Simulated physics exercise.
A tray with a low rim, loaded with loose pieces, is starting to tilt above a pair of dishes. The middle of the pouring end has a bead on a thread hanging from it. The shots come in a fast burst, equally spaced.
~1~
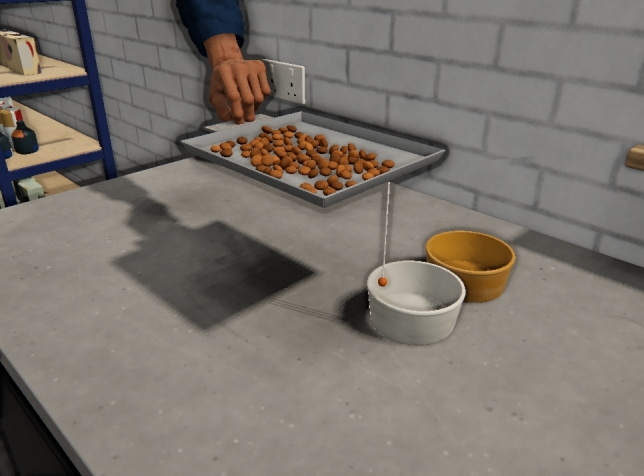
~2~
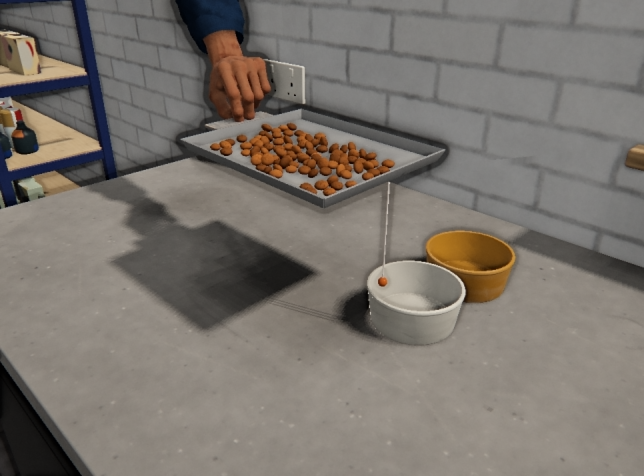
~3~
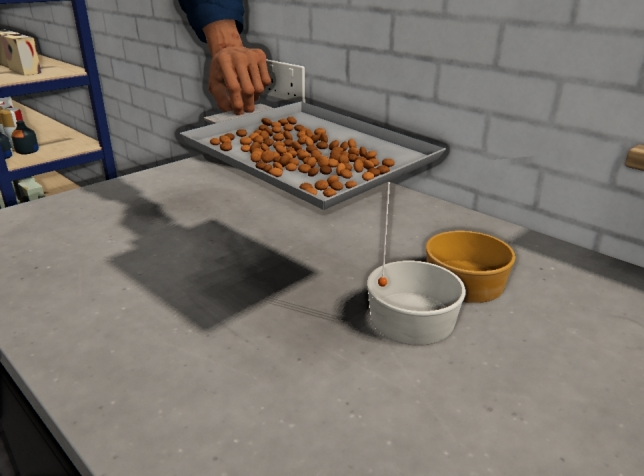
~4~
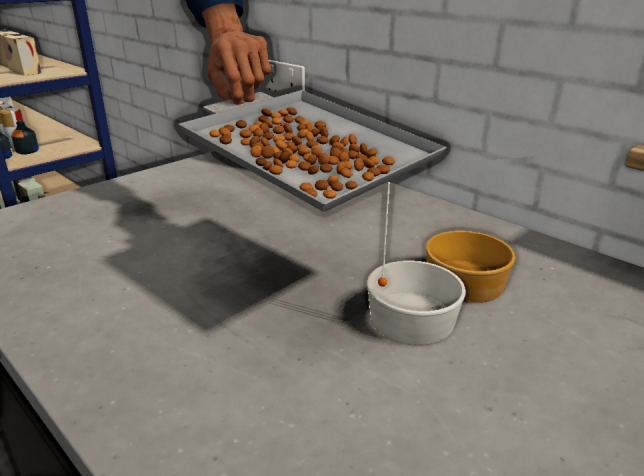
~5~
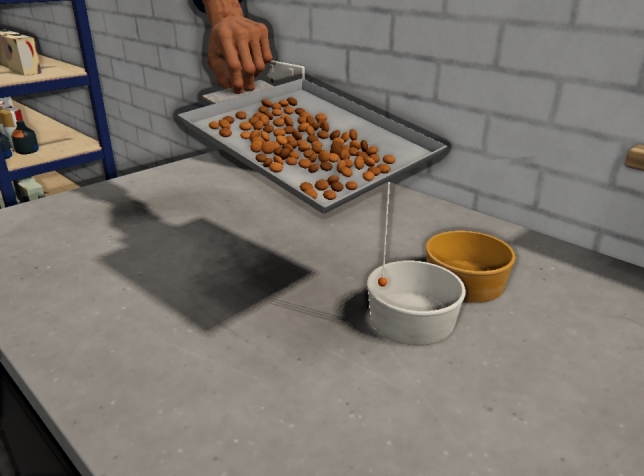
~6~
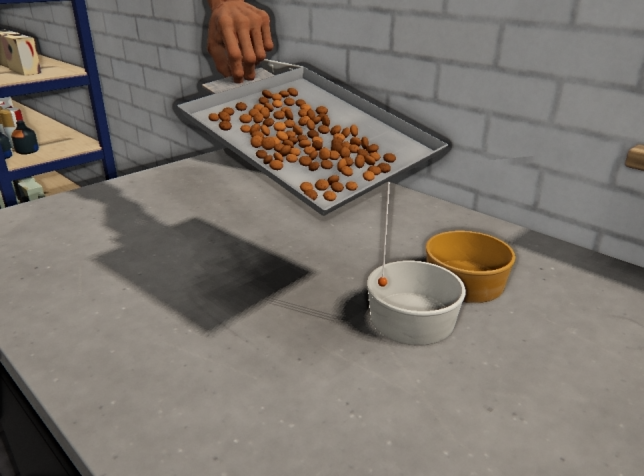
Tray of small brown pieces tilting gradually as a hand raises its far end, above a white bowl and an orange bowl.
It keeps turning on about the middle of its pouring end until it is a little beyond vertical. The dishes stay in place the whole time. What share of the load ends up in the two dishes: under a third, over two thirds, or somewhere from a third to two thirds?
Under a third.
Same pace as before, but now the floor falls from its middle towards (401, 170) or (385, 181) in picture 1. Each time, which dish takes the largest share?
One after the other: The leftmost dish, the leftmost dish.
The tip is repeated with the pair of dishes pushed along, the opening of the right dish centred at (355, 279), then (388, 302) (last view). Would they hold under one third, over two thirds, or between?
Taking the tries in order: Less than a third and more than two thirds.
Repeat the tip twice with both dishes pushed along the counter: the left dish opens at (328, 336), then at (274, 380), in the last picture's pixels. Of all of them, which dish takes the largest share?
First try: The dish on the left-hand side; second try: The dish on the right-hand side.
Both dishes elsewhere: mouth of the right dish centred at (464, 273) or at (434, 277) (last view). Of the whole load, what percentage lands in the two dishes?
First 30 per cent, second 60 per cent.
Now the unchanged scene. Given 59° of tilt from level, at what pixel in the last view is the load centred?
Roughly (342, 188).
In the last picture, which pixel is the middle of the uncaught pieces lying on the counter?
Near (353, 378).
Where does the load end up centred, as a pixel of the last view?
About (353, 378).
Just after the last frame, tray tipped steeply; the larger part on the tray; roughly a quarter in the air.
A moment on, tray tipped right over; about a tenth on the tray; just a few in the left dish; the larger part outside both; about a tenth in the air.
Further on, tray tipped past a quarter turn; just a few in the left dish; almost all outside both.
When it is over, tray tipped past a quarter turn; just a few in the left dish; not one in the right dish; almost all outside both.
